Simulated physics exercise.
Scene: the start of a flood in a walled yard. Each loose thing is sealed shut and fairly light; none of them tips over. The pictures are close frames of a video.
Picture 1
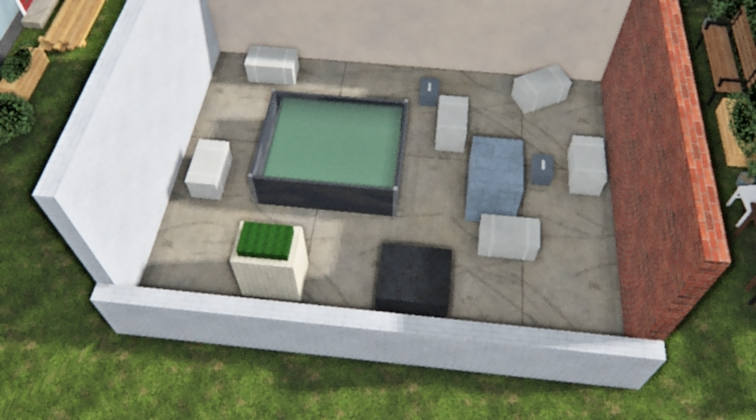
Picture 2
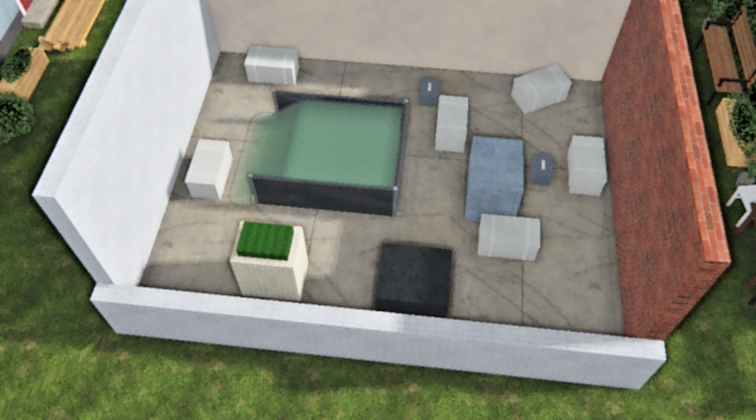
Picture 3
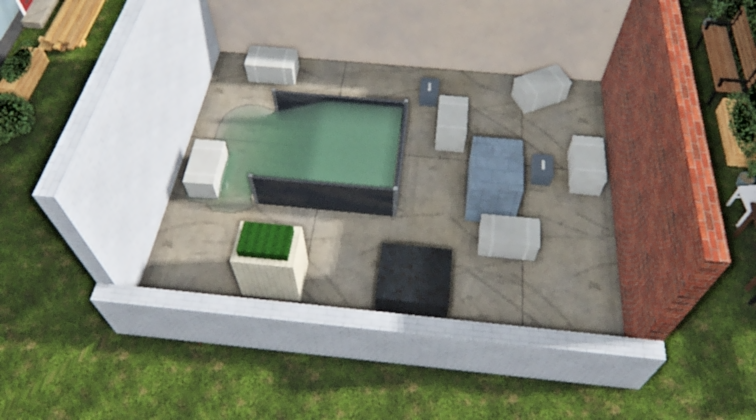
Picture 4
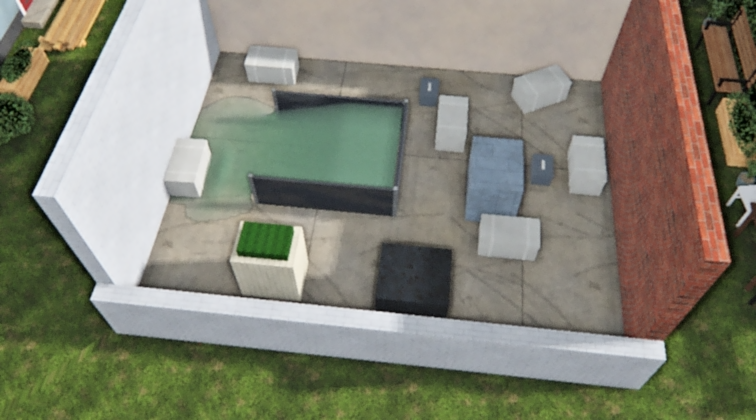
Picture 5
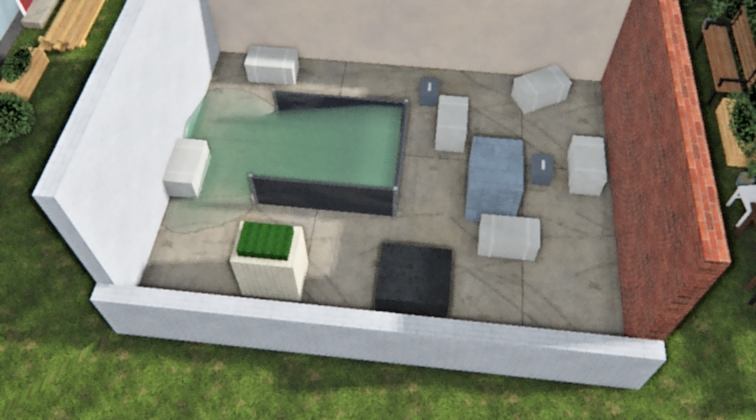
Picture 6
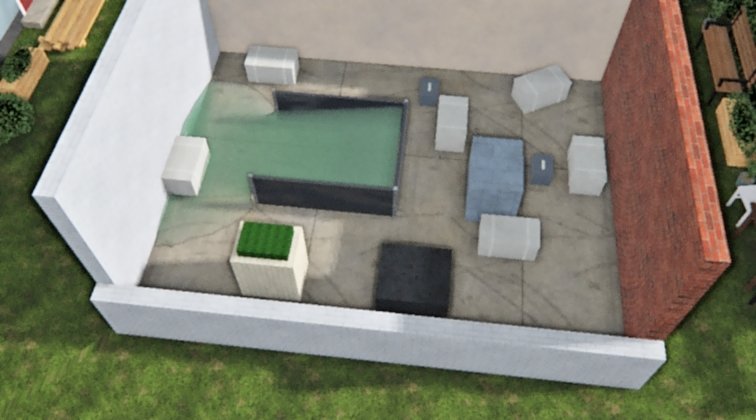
Greenish water bursts from the left side of a dark-walled tank in a walled yard and spreads across the paved floor toward the white wall. It surrounds a pale block there and nudges it slightly left, then reaches the wall, while the other blocks stay put.
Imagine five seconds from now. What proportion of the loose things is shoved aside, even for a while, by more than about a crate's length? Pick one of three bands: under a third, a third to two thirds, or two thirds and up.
A third to two thirds.
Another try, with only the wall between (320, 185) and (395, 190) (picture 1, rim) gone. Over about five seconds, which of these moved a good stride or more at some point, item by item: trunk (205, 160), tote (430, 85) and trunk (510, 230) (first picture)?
Results in order: Moved that far / stayed within it / moved that far.
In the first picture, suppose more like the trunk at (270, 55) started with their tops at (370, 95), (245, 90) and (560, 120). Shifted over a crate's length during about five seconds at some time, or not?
Outcome per entry: Knocked aside / knocked aside / stays where it is.
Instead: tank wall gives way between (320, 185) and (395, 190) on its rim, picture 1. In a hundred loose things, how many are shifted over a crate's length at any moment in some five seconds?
I'd put it around 20 percent.
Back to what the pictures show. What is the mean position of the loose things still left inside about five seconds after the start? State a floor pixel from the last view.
I'd say somewhere close to (491, 164).
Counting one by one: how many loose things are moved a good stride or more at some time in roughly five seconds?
Tally: 5.
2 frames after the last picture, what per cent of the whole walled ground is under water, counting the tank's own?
I'd say around 25 in a hundred.
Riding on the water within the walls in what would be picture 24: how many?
Counted: 2.
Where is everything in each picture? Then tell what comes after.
The first picture shows a trunk at (207, 161), on the bottom; a trunk at (543, 80) rests on the ground; 0 of 8 have shifted.
The second picture shows a trunk at (207, 161) rests on the ground; a trunk at (543, 80) rests on the ground; 0 of 8 have shifted.
The third picture shows a trunk at (204, 161), on the bottom, close to its start; a trunk at (543, 80) rests on the ground; 0 of 8 have shifted.
The fourth picture shows a trunk at (186, 160), on the bottom, a stride from its start; a trunk at (543, 80) rests on the ground; 1 of 8 have shifted.
The fifth picture shows a trunk at (184, 160), on the bottom, a stride from its start; a trunk at (543, 80), on the bottom; 1 of 8 have shifted.
The sixth picture shows a trunk at (184, 158) floats, a stride from its start; a trunk at (543, 80) rests on the ground; 1 of 8 have shifted.
A moment on, 0 of 8 are well off their spots; 1 afloat.
Next, 1 of 8 are well off their spots; 1 afloat.
Later, 2 of 8 are well off their spots; 2 afloat.
In the end, 5 of 8 are well off their spots, and 5 have been at some point; 3 afloat.
